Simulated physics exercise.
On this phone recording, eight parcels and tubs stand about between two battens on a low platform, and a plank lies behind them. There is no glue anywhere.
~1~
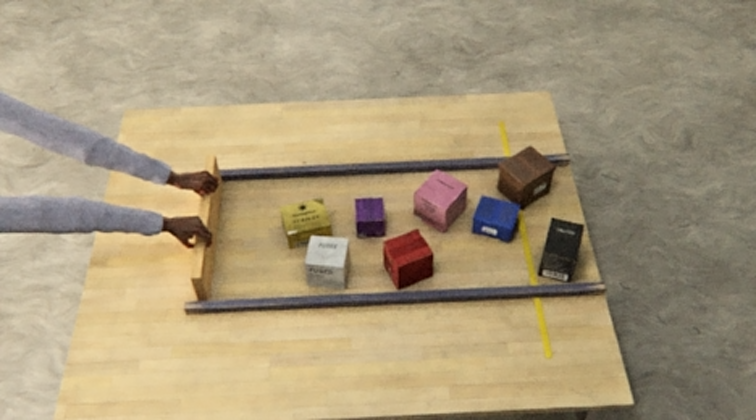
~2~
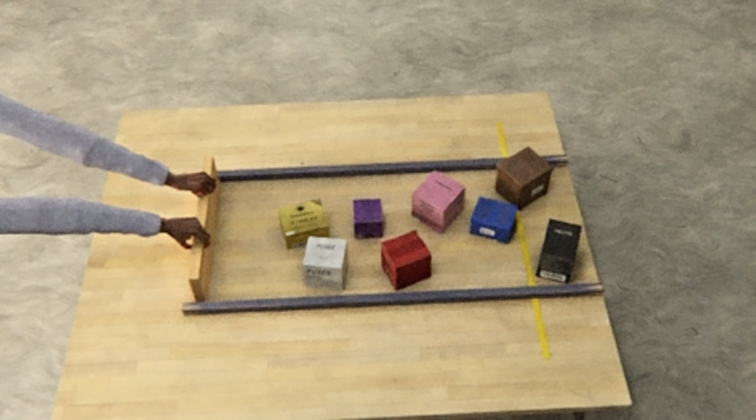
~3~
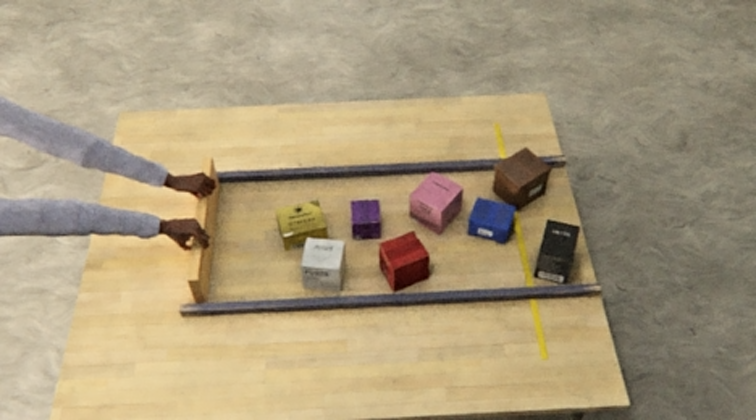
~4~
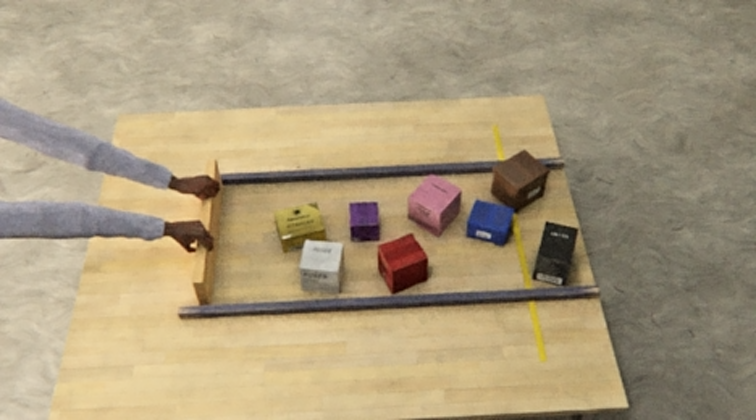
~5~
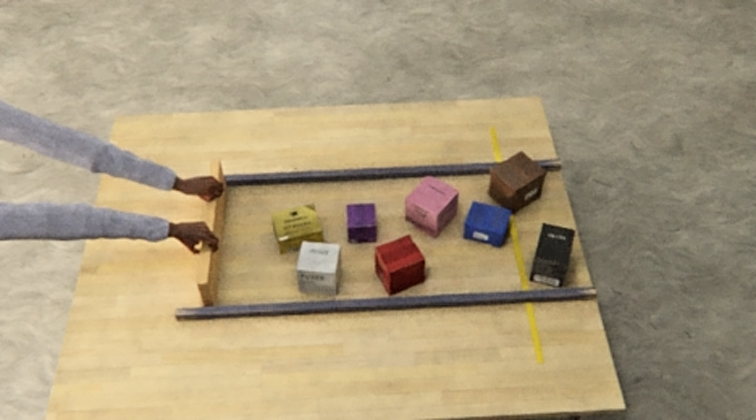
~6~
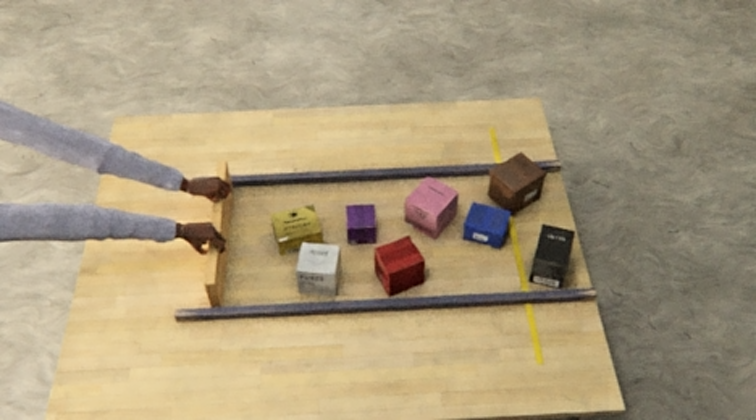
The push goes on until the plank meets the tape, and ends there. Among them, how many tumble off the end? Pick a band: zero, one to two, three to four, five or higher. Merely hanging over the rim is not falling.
Band: Three to four.
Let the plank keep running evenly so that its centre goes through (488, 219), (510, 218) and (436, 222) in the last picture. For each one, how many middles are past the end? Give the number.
2; 3; 0.
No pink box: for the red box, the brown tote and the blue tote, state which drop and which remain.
Result - red box: It stays aboard; brown tote: It stays aboard; blue tote: It comes off.
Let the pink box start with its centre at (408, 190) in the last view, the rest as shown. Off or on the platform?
It is safe.
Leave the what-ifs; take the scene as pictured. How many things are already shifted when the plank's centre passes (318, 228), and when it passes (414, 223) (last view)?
3 by the first point, 7 by the second.
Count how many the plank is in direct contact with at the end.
Contact count: 2.
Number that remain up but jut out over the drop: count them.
I make it 3.
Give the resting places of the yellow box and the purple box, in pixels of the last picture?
Roughly (536, 222), and the other roughly (560, 197).
Soon after, none off yet; black box at rest near (552, 257); brown tote at rest near (516, 185); blue tote at rest near (487, 225).
Then, none off yet; black box at rest near (553, 258); brown tote moved about its own width near (542, 180); blue tote moved about its own width near (522, 232).
At rest, the number that fall off is three or four; fallen, pink box, brown tote and black box.
